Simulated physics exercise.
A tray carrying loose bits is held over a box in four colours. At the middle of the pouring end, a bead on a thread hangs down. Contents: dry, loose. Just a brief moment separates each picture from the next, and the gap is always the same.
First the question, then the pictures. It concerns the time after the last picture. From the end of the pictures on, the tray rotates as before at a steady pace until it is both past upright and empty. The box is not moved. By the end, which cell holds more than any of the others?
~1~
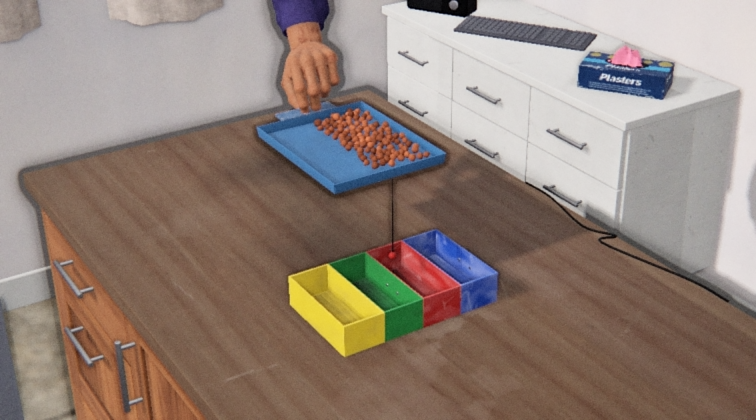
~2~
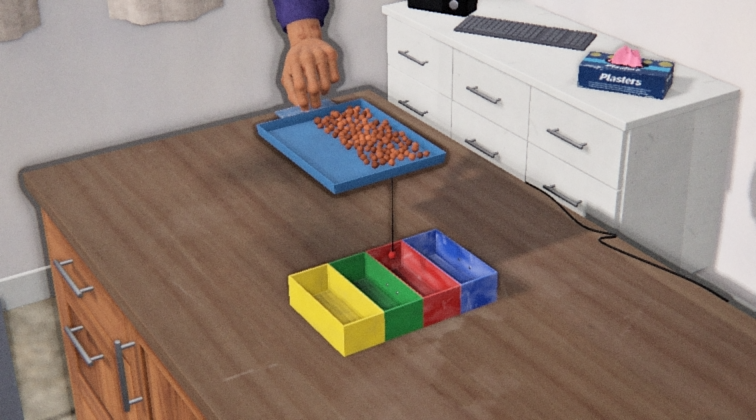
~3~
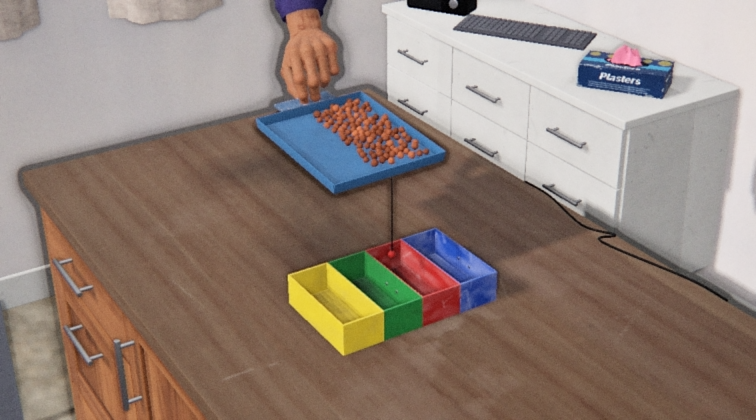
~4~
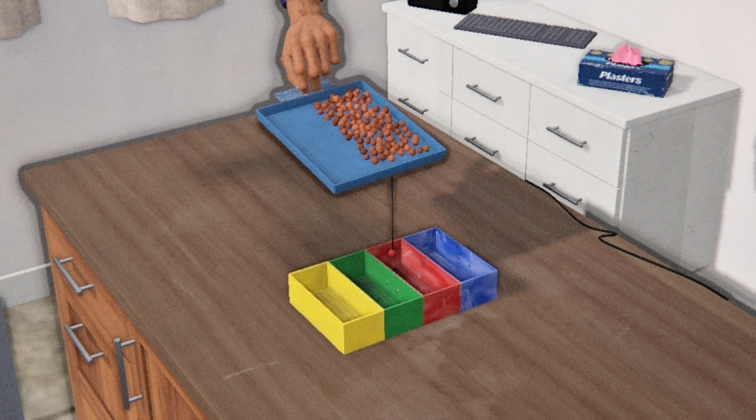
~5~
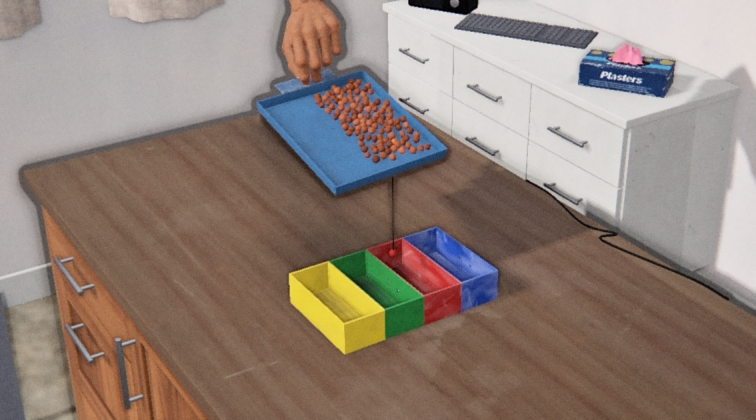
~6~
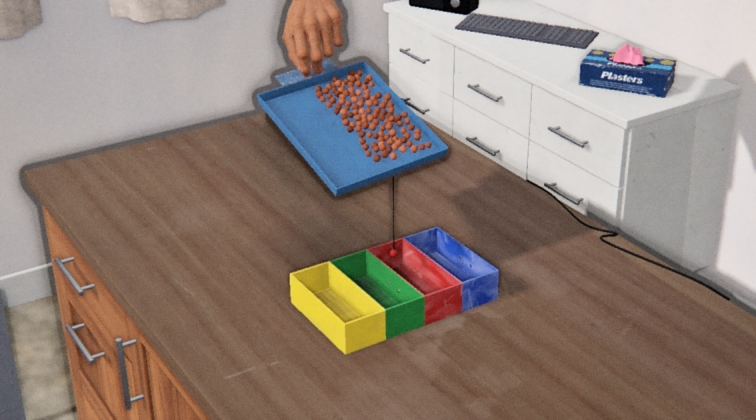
That would be the green one.
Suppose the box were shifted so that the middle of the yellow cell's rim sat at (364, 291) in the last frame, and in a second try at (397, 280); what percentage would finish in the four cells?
In turn 90 and 50 in a hundred.
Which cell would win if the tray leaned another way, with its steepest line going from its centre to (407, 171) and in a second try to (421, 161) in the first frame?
The blue cell, then the blue one.
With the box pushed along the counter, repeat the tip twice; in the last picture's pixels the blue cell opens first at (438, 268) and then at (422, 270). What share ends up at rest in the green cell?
50 and 30 %.
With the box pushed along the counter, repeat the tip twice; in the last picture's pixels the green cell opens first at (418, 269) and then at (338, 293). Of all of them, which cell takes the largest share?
The first try: The yellow one. The second: That red cell.
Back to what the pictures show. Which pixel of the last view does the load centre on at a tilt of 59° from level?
Look about (375, 153) in the last picture.
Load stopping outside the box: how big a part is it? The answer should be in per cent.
0 %.
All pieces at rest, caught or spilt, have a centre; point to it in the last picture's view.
Near (386, 312), more or less.
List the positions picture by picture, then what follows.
The first picture shows corners of the pouring end near (335, 184) and (444, 153), level; middle of the load near (367, 135), clay pellets; bead on its thread near (393, 255); yellow cell near (364, 331); green cell near (404, 317); red cell near (442, 303); blue cell near (479, 290).
The second picture shows corners of the pouring end near (335, 184) and (444, 152), level; middle of the load near (367, 133).
The third picture shows corners of the pouring end near (335, 184) and (443, 151), tipped barely, lowest at the left corner; middle of the load near (366, 128).
The fourth picture shows corners of the pouring end near (335, 185) and (444, 149), tipped a little, lowest at the left corner; middle of the load near (367, 122).
The fifth picture shows corners of the pouring end near (336, 186) and (445, 148), tipped a little, lowest at the left corner; middle of the load near (368, 116).
The sixth picture shows corners of the pouring end near (337, 188) and (446, 148), tipped clearly, lowest at the left corner; middle of the load near (369, 111); yellow cell near (365, 329); green cell near (405, 315); red cell near (443, 301); blue cell near (480, 288).
Shortly afterwards, tray tipped steeply; the whole lot on the tray.
Next, tray tipped right over; all but a few on the tray; only a few in the yellow cell; only a few in the green cell; only a few in the red cell; only a few falling or outside the box.
Some moments later, tray tipped past a quarter turn; near half in the green cell; near a quarter in the yellow cell; near a quarter in the red cell; only a few in the blue cell; only a few falling or outside the box.
In the end, tray tipped past a quarter turn; near half in the green cell; near a quarter in the yellow cell; near a quarter in the red cell; only a few in the blue cell; only a few outside the box.
